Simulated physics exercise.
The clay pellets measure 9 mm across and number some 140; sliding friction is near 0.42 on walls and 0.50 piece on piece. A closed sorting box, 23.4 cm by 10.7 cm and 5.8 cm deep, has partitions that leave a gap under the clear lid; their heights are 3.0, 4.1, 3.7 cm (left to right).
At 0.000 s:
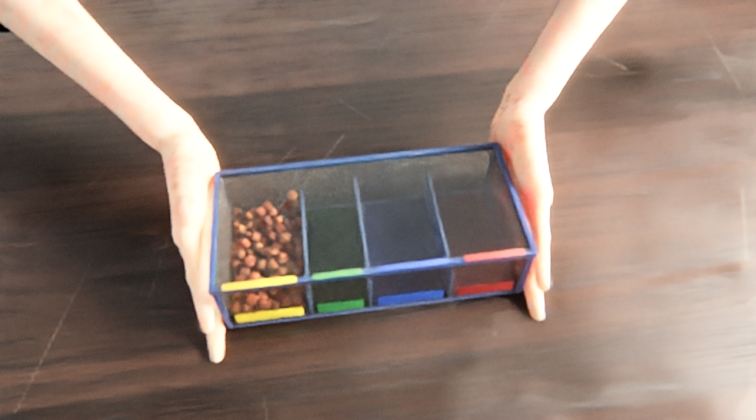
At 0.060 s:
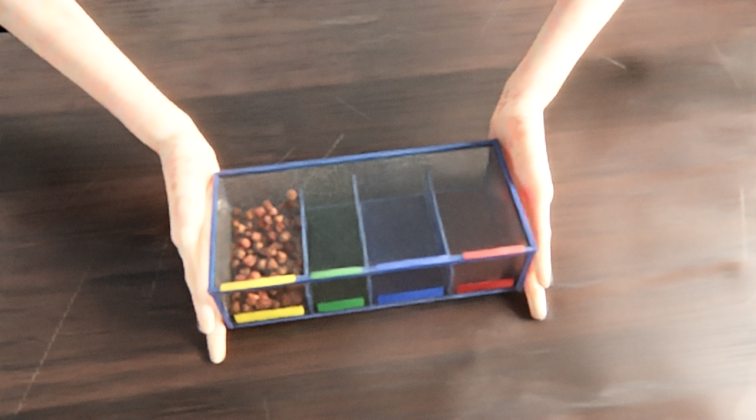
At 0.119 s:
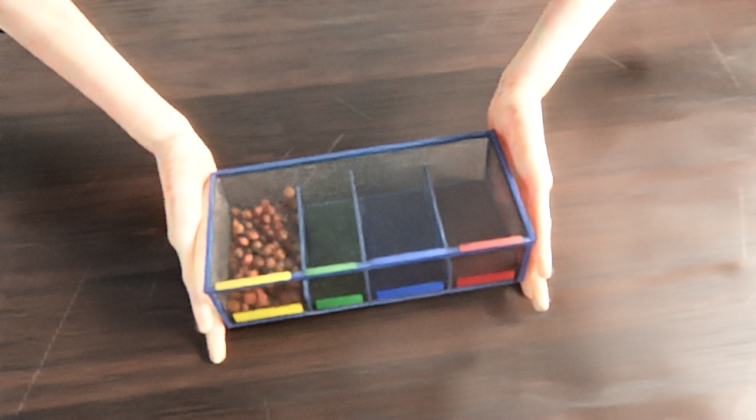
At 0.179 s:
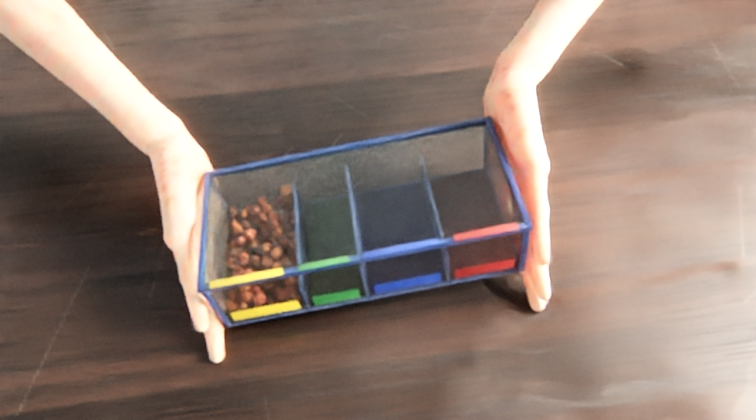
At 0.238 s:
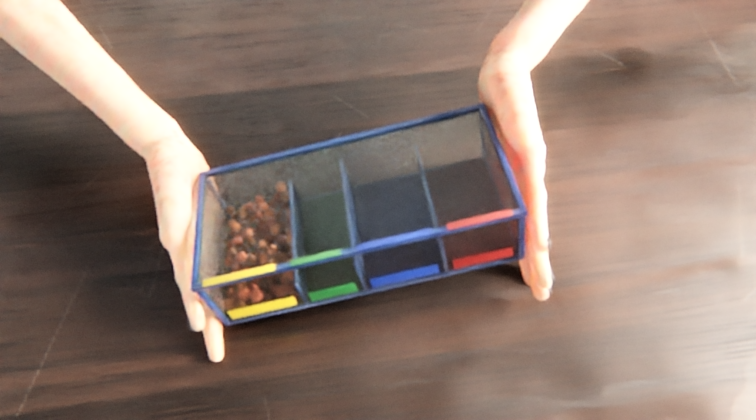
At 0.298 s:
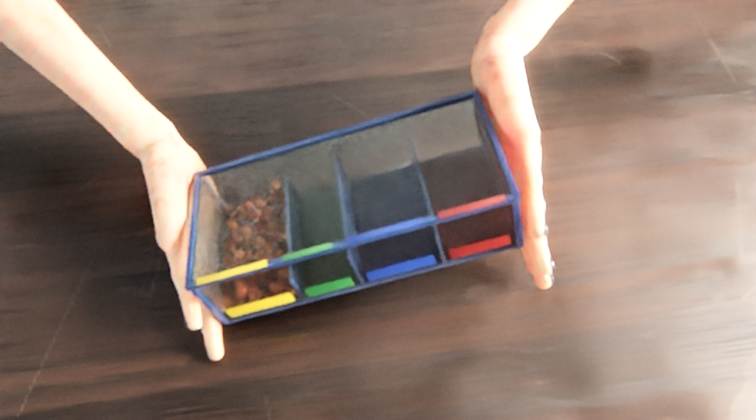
Hands tilting a clear-lidded sorting box, its right side rising, with small brown pellets in the yellow-marked left compartment.
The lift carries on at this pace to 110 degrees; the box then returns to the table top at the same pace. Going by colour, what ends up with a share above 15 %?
Red: Below, blue: Below, green: Below, yellow: Above.
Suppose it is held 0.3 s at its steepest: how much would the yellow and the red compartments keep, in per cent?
Then: Yellow 100; red 0.
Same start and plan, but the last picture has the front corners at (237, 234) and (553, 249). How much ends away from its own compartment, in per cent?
It would be near 100 per cent.
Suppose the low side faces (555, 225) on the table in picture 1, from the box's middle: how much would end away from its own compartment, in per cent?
Some 100 per cent.
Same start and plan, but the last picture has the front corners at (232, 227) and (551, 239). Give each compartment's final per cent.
Red 70, blue 0, green 25, yellow 5.
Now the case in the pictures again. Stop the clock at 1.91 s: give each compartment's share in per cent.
Red 0, blue 0, green 0, yellow 100.
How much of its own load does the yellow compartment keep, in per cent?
Some 100 per cent.
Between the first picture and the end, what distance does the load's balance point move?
About 1.5 cm.
After 1.91 s, tilt 110 degrees; yellow 100 %.
After 2.99 s, tilt 51 degrees; yellow 100 %.
After 4.04 s, tilt 0 degrees; yellow 100 %.
At rest (4.8 s), red 0 %, blue 0 %, green 0 %, yellow 100 %.
